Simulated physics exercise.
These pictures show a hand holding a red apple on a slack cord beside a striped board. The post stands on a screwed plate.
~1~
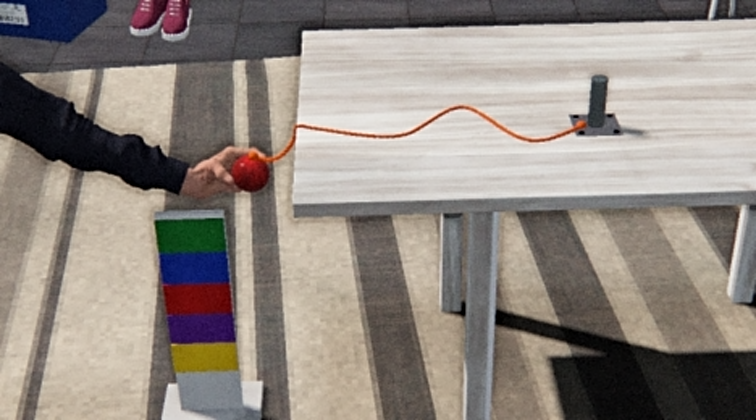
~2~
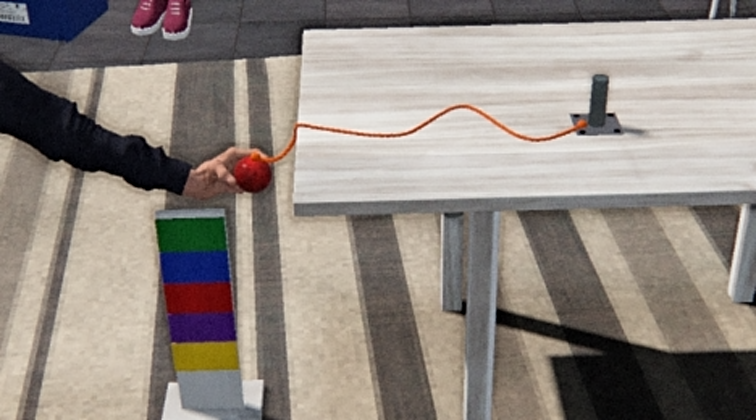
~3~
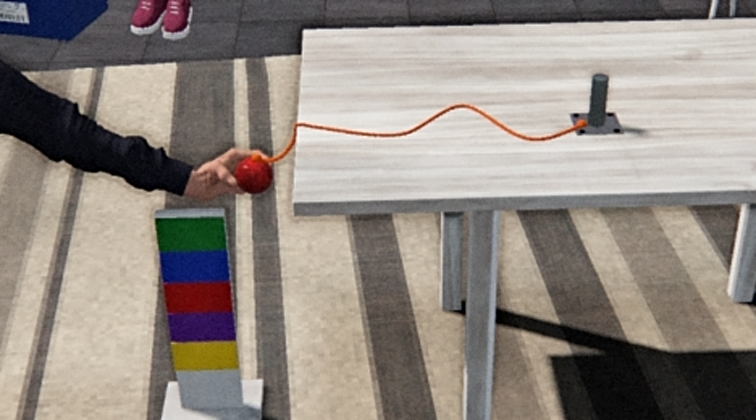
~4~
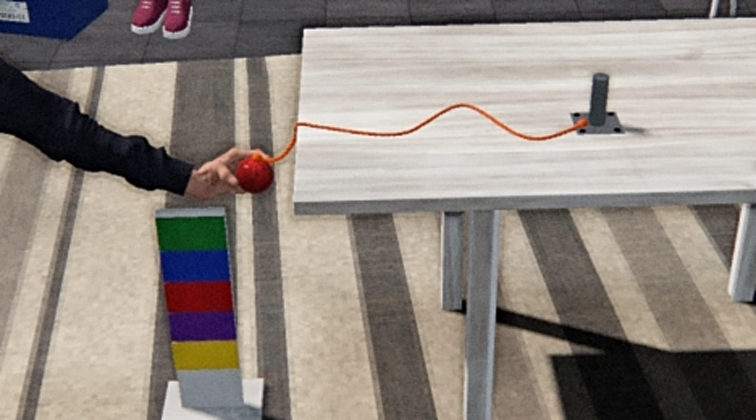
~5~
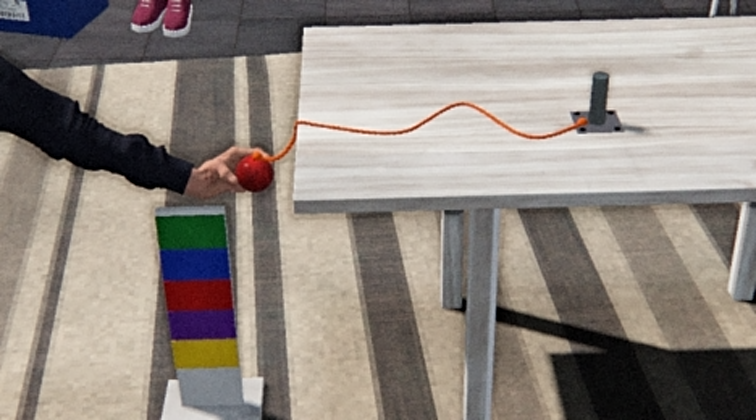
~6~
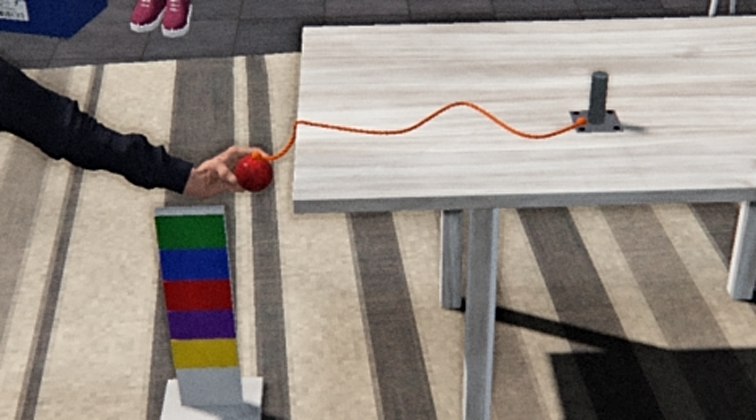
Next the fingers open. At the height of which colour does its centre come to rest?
Its centre hangs level with the blue band.
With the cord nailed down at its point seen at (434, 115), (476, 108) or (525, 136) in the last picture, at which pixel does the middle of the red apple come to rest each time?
Try by try, around (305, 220), (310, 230) and (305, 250).
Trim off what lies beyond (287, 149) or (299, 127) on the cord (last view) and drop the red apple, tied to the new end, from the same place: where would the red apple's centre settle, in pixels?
The places are (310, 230) and (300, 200).
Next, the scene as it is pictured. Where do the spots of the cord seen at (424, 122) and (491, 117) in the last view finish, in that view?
Near (362, 125) and (460, 123).
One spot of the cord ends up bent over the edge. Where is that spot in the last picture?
It lies at about (368, 132).
Soon after, apple near (329, 258); level with blue.
Then, apple near (289, 263); level with blue.
At rest, apple near (298, 265); level with blue. Its middle rests at the blue band.
